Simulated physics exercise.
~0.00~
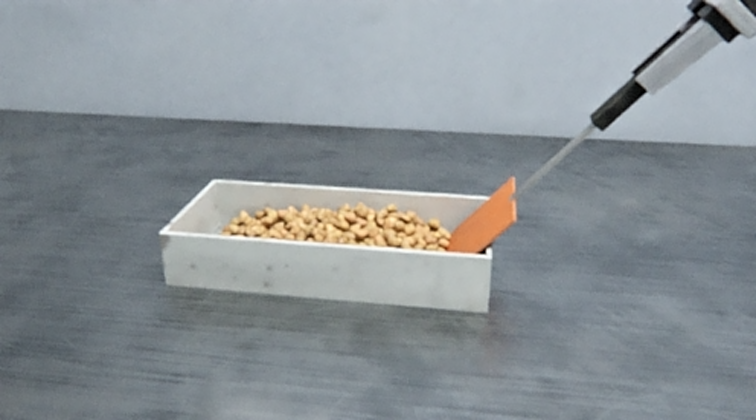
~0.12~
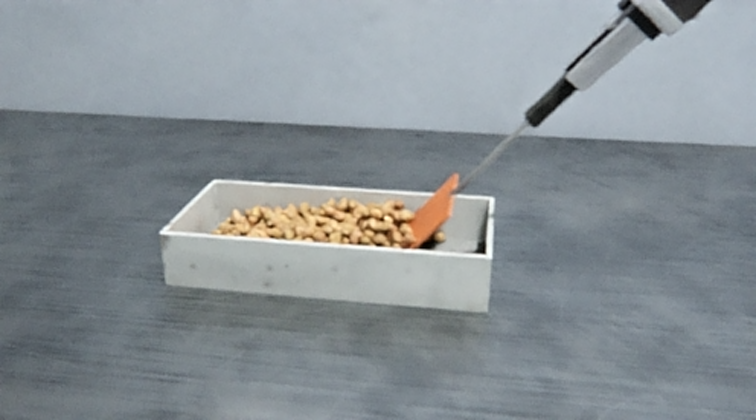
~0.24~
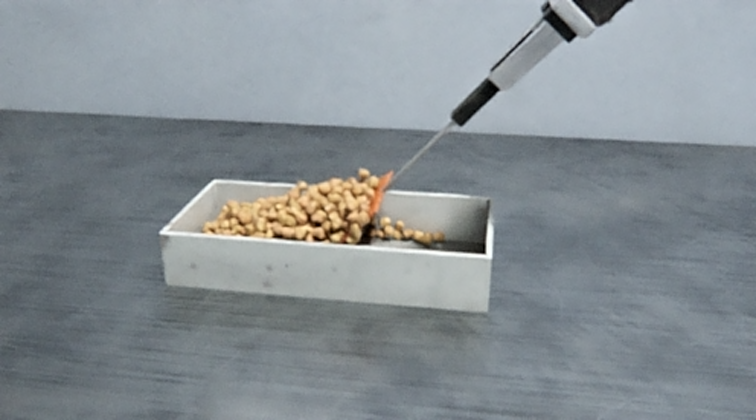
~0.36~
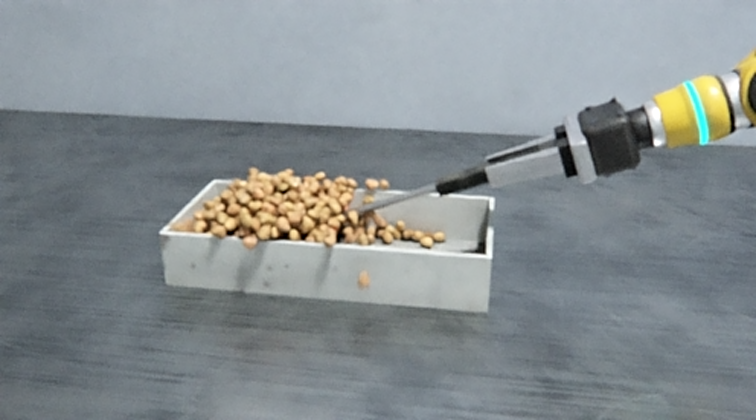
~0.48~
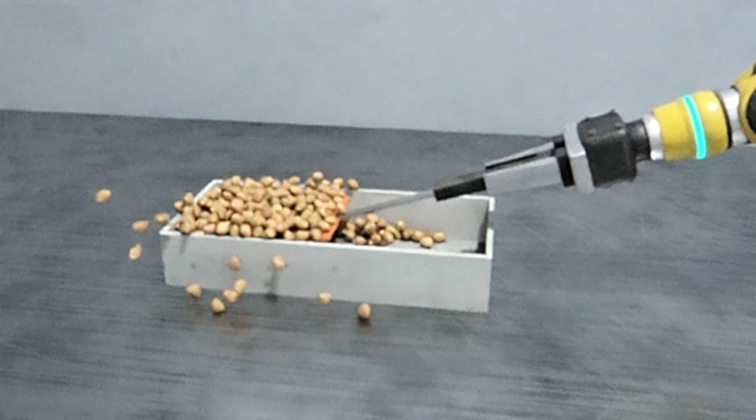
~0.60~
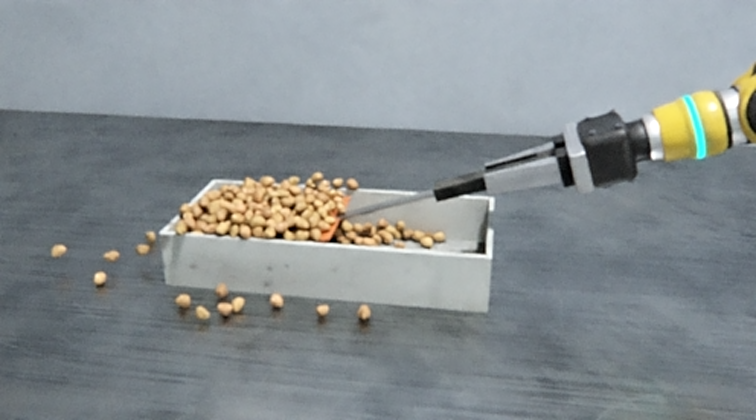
A robot arm's orange spatula pushes beans left in a tray, spilling some onto the table.
